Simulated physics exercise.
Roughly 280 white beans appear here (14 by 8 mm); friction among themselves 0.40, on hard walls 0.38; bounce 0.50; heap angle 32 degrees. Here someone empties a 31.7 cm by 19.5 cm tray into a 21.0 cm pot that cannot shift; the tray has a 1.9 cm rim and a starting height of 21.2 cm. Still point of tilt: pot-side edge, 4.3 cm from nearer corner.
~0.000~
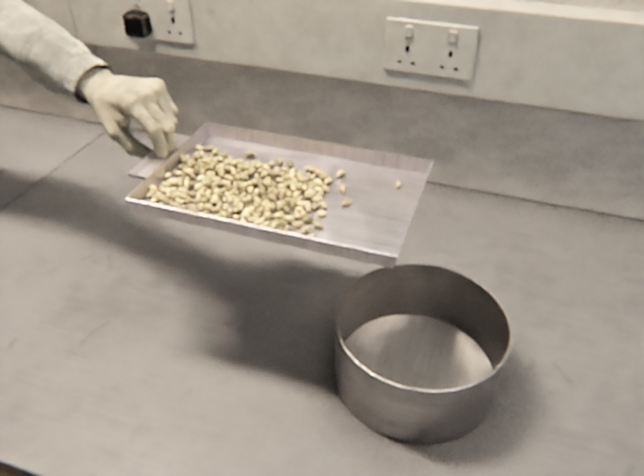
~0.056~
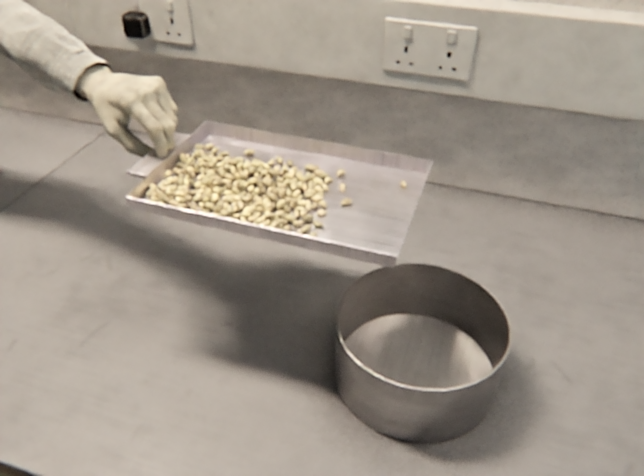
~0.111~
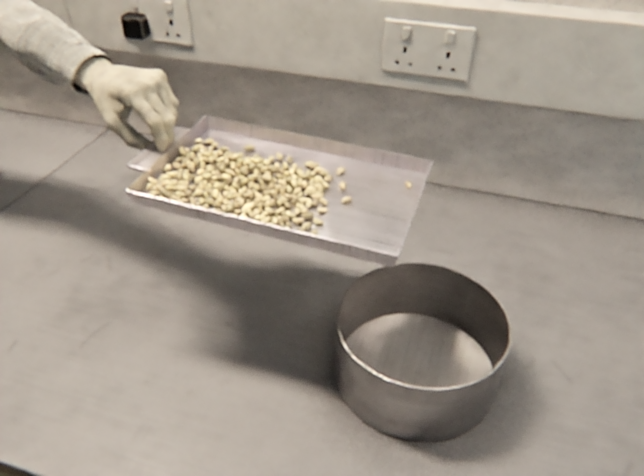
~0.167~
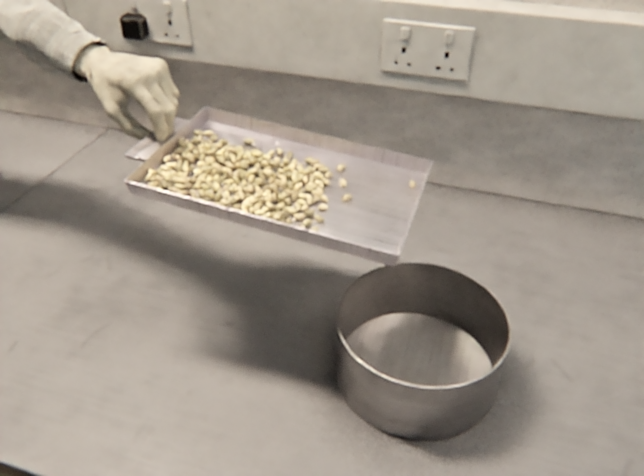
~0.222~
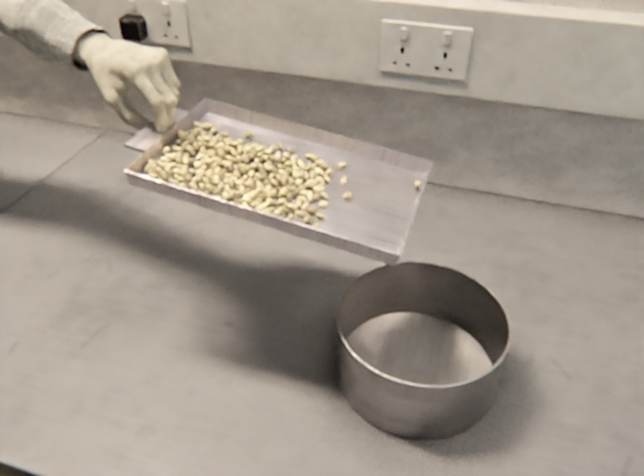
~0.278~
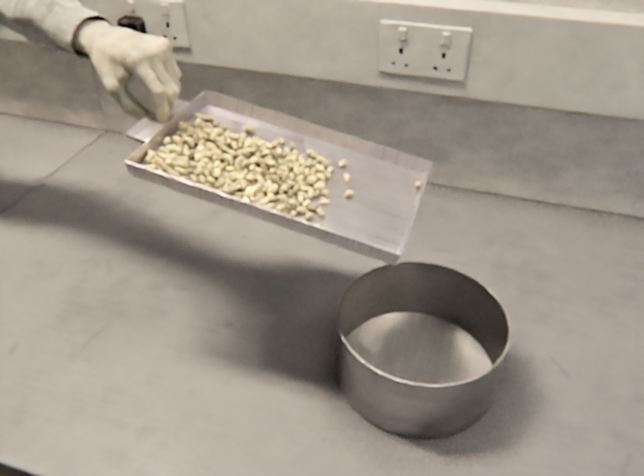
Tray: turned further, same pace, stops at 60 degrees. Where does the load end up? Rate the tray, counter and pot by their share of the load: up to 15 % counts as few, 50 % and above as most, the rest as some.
Left on the tray: Most; counter: Few; pot: Some.
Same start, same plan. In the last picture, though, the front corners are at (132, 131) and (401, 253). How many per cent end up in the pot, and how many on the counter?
Split: Pot = 50, counter = 15.
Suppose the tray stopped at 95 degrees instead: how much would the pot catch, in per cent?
Result: Close to 75 %.
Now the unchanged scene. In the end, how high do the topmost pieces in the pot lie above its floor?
1.0 cm.
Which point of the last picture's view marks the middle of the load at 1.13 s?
Approximately (408, 202) in the final picture.
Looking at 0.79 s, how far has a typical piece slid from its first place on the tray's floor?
By then it sits near 6 cm from where it began.
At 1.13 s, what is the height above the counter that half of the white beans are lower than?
Roughly 24 cm.
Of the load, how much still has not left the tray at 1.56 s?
Some 70 per cent of the load.
After 0.79 s, tilt 34 degrees; the tray holds 100 %, the pot 0 %.
Then, at 1.13 s, tilt 50 degrees; the tray holds 90 %, the pot 0 %.
After 1.56 s, tilt 60 degrees; the tray holds 70 %, the pot 20 %.
At rest (2.4 s), tray 70 %, counter 5 %, pot 25 %.
